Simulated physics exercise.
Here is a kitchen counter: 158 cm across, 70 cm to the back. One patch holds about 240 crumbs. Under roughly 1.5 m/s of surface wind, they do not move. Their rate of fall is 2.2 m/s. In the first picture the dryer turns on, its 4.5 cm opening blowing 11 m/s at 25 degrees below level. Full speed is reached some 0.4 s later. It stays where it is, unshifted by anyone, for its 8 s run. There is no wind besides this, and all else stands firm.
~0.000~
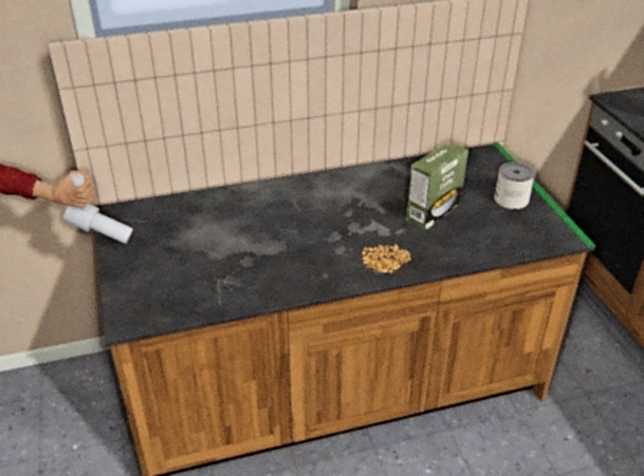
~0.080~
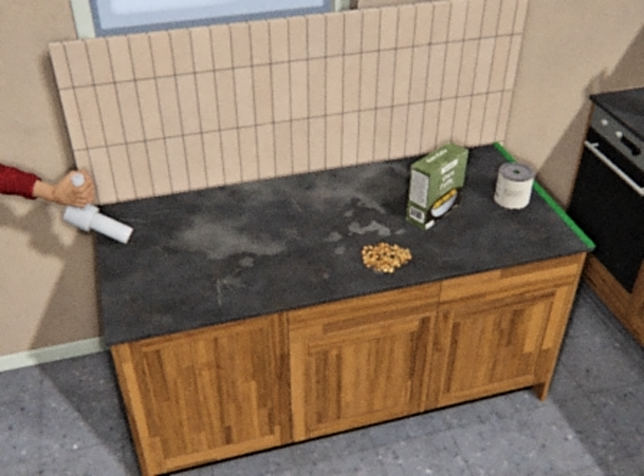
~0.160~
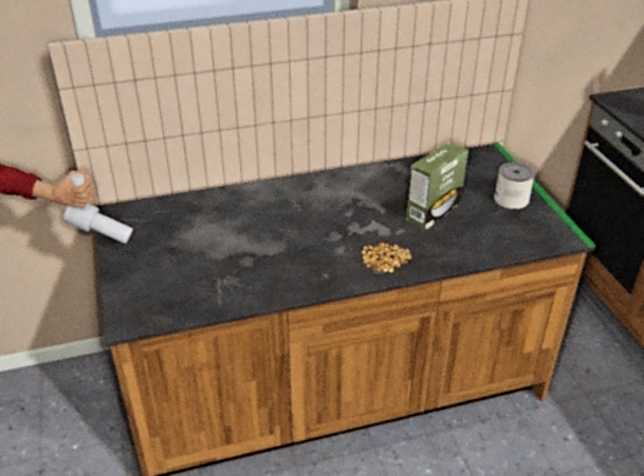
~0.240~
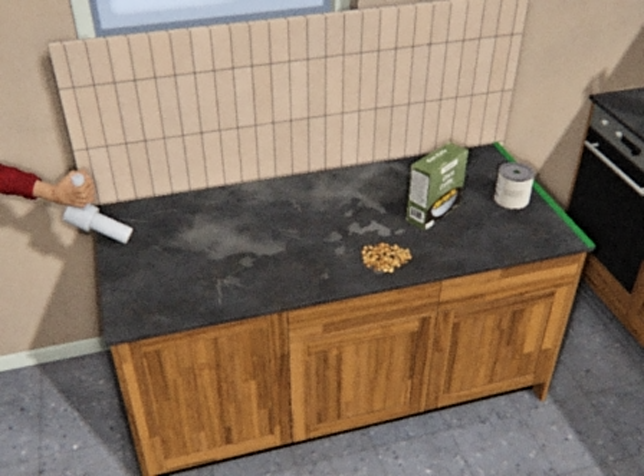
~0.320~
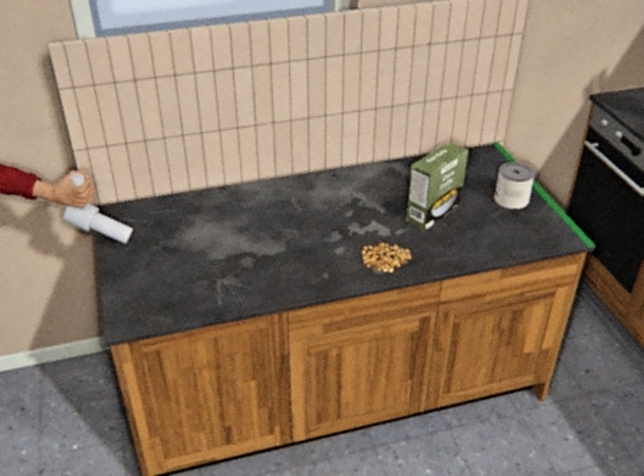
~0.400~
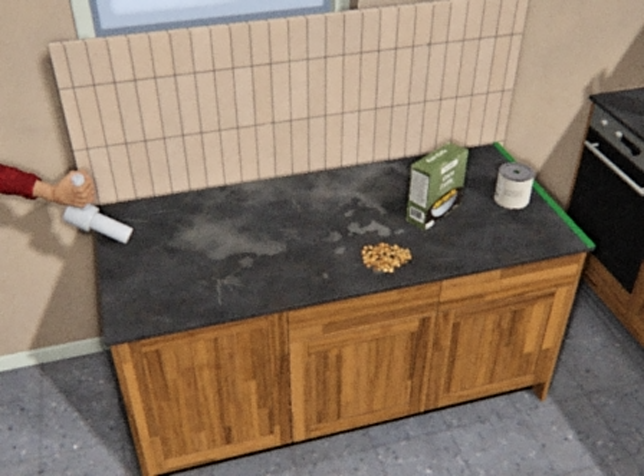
A hand at left holding a white dryer toward a dark kitchen counter with crumbs, a carton and a tin, nothing moving.
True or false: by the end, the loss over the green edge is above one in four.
False.
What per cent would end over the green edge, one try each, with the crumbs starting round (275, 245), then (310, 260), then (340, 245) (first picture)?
First try 30 %, second 15 %, third 30 %.
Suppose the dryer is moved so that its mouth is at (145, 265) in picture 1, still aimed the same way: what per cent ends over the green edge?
That would come to roughly 2 %.
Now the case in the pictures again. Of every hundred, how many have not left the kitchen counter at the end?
My guess is near 5 per cent.
After 1.6 s the count stands so, 11 % are over the green edge.
After 2.6 s the count stands so, 11 % are over the green edge.
After 4.4 s the count stands so, 11 % are over the green edge.
After 8.0 s, at the end, 11 % are over the green edge.
